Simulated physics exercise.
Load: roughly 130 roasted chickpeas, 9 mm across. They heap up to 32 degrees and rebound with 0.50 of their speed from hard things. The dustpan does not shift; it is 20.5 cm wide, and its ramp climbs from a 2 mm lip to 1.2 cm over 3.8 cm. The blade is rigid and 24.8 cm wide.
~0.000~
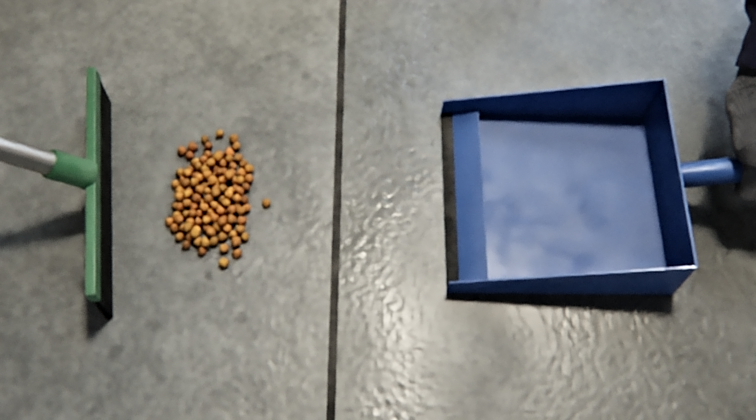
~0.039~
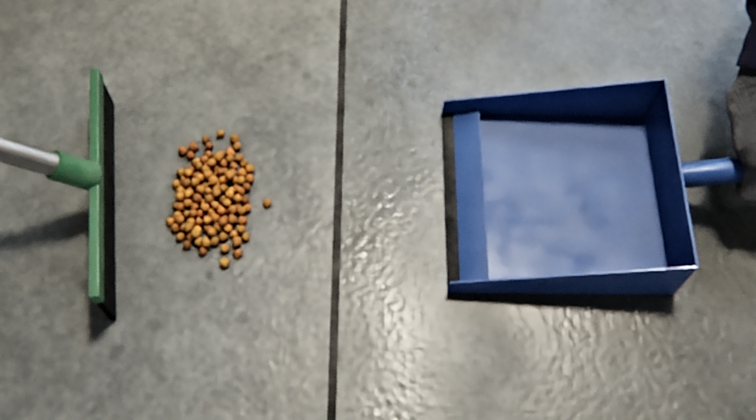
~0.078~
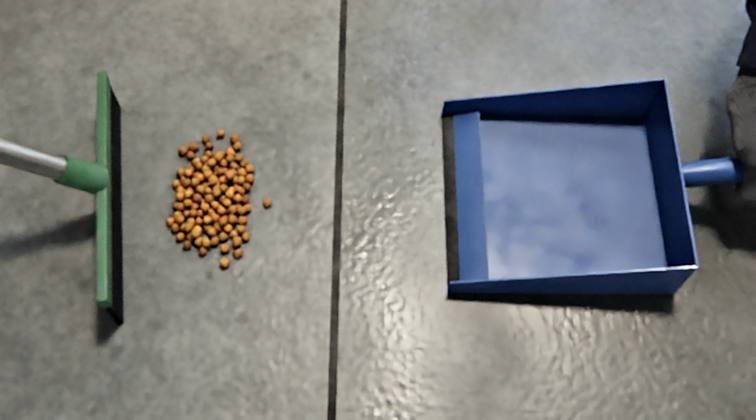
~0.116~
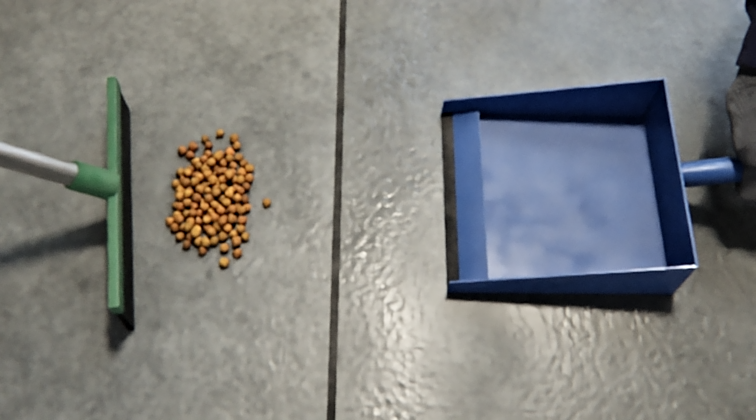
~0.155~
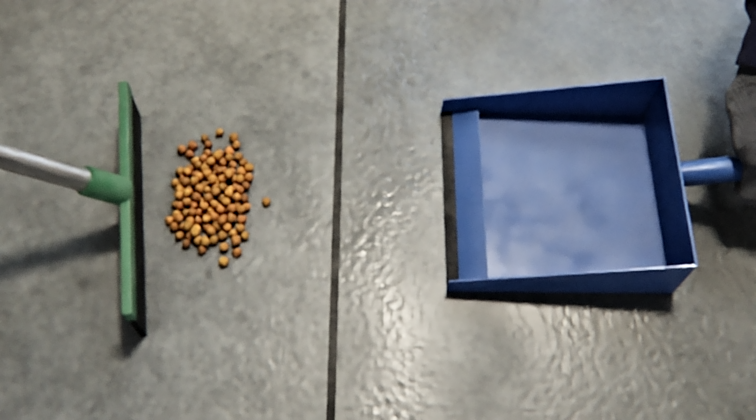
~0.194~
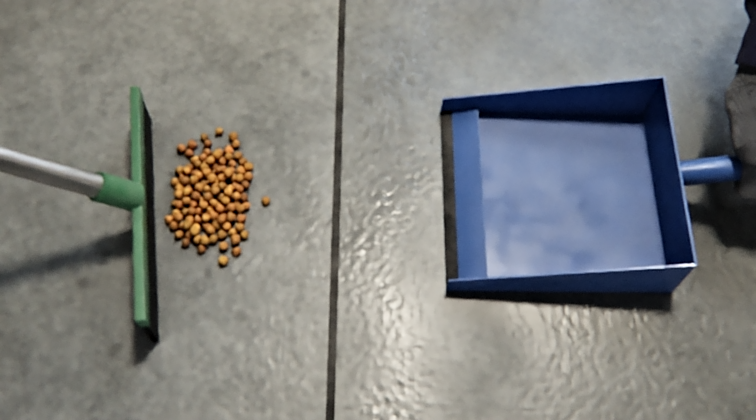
Blue dustpan lying still on a grey floor while a green-bladed squeegee slides right, nearing a small pile of orange-brown chickpeas.
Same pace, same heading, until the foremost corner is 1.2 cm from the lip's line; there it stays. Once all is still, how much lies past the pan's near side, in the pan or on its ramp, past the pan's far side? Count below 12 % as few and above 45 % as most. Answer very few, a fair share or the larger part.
Past the pan's near side: A fair share; in the pan or on its ramp: Very few; past the pan's far side: Very few.
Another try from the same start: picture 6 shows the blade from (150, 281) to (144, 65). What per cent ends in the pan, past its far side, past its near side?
Pan 25, far 20, near 0.
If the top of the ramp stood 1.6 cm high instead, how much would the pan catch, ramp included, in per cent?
Then about 0 per cent.
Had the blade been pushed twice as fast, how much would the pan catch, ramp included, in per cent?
Then about 5 per cent.
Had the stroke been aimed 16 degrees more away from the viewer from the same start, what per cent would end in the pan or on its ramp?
Then about 10 per cent.
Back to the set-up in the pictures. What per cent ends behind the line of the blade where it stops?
Roughly 50 per cent.
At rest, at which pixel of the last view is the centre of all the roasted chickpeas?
Around (392, 215).
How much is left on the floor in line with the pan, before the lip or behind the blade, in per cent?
Roughly 75 per cent.
After 0.57 s, middle of the blade 17 cm from the lip; 0 % over the lip, far side 0 %, near side 5 %.
After 0.83 s, middle of the blade 8 cm from the lip; 0 % over the lip, far side 0 %, near side 15 %.
After 1.19 s, middle of the blade 3 cm from the lip; 0 % over the lip, far side 0 %, near side 25 %.
In the end, at 1.5 s, near side 25 %, pan 0 %, far side 0 %, in front of the lip or behind the blade 75 %.
